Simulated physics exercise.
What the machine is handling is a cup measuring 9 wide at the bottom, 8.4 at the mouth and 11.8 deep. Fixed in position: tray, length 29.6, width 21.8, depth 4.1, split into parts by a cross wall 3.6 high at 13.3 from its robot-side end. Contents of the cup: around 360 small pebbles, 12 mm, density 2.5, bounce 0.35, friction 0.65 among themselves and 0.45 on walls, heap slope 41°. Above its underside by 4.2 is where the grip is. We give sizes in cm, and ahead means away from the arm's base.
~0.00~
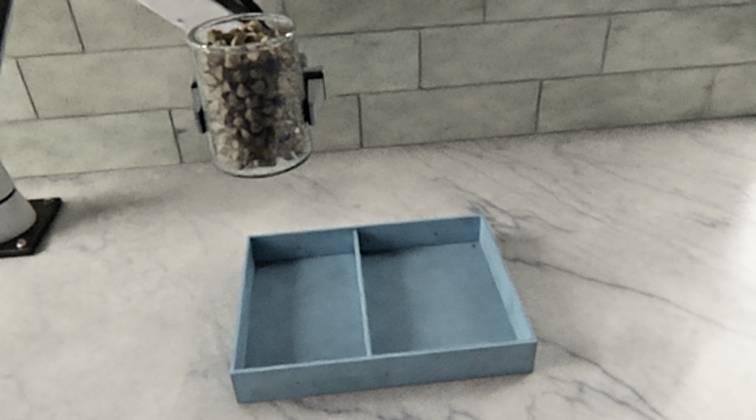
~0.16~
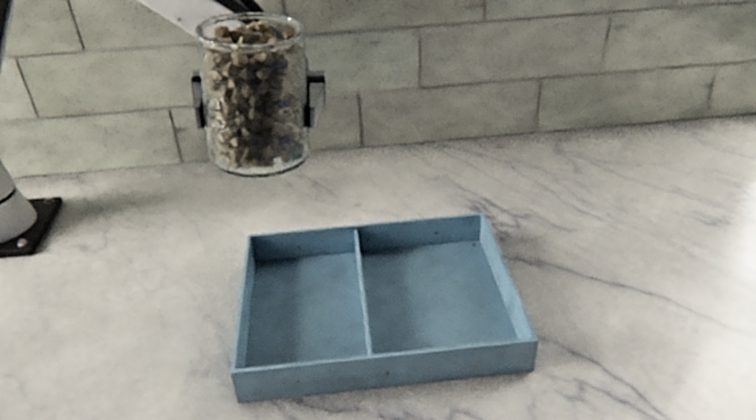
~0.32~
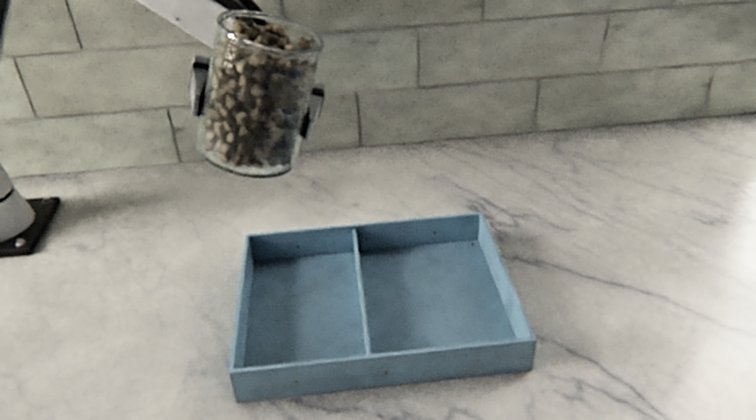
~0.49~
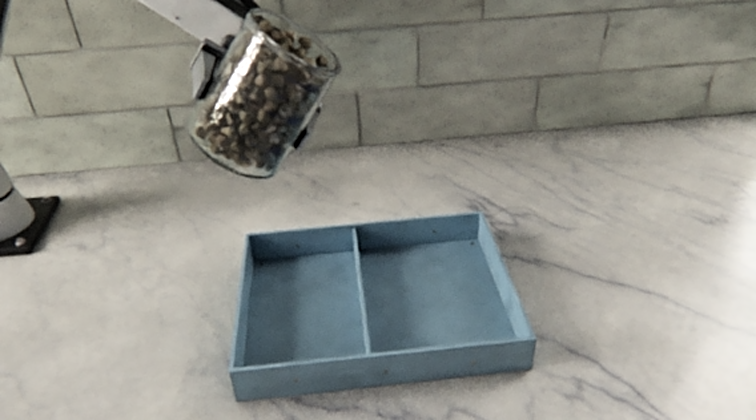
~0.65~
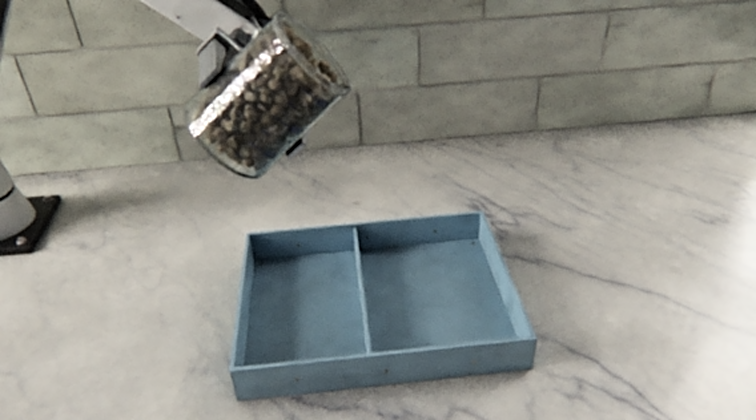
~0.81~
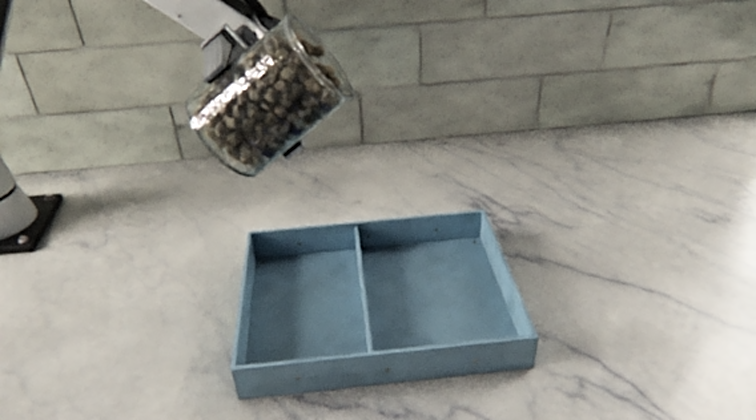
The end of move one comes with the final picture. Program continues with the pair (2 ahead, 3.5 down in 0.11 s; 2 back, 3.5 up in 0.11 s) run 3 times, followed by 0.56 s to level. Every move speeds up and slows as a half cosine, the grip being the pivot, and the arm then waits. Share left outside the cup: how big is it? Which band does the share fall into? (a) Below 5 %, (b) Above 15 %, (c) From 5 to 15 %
The answer is a.
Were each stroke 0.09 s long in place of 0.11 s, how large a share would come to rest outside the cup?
Estimate for that case: 10 %.
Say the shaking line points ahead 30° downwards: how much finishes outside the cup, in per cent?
It comes to around 5 percent.
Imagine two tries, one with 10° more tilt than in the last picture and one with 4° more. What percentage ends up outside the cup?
Roughly 5 and 5 percent.
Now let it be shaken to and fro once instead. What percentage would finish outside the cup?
Probably about 0 in a hundred.
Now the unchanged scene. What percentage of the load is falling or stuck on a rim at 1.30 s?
Roughly 0 per cent.
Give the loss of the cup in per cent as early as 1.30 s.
So far around 0 % is out.
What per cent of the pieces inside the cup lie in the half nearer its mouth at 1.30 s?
My estimate is near 45 per cent.
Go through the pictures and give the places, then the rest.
In the first picture, cup middle at (253, 96), level; upper third of the load around (249, 64), from x 205 to 300, top at y 30; 363 in the cup.
In the second picture, cup middle at (255, 95), tilted 5° forward; upper third of the load around (253, 62), from x 210 to 300, top at y 25.
In the third picture, cup middle at (258, 96), tilted 19° forward; upper third of the load around (258, 63), from x 210 to 310, top at y 25.
In the fourth picture, cup middle at (263, 97), tilted 36° forward; upper third of the load around (269, 67), from x 205 to 325, top at y 25.
In the fifth picture, cup middle at (268, 99), tilted 50° forward; upper third of the load around (274, 72), from x 200 to 330, top at y 35.
In the sixth picture, cup middle at (271, 98), tilted 55° forward; upper third of the load around (279, 74), from x 200 to 335, top at y 40; 363 in the cup.
After 1.30 s, tilted 55° forward, highest piece 31 above the table; 360 in the cup, 2 in the far-side part, 1 in flight or on a rim.
After 1.79 s, tilted 22° forward, highest piece 33 above the table; 357 in the cup, 6 in the far-side part.
After 2.23 s, level, highest piece 35 above the table; 357 in the cup, 6 in the far-side part.
After 3.28 s, level, highest piece 35 above the table; 357 in the cup, 6 in the far-side part.
At rest, 357 in the cup, 6 in the far-side part. That is 2 % outside the cup.
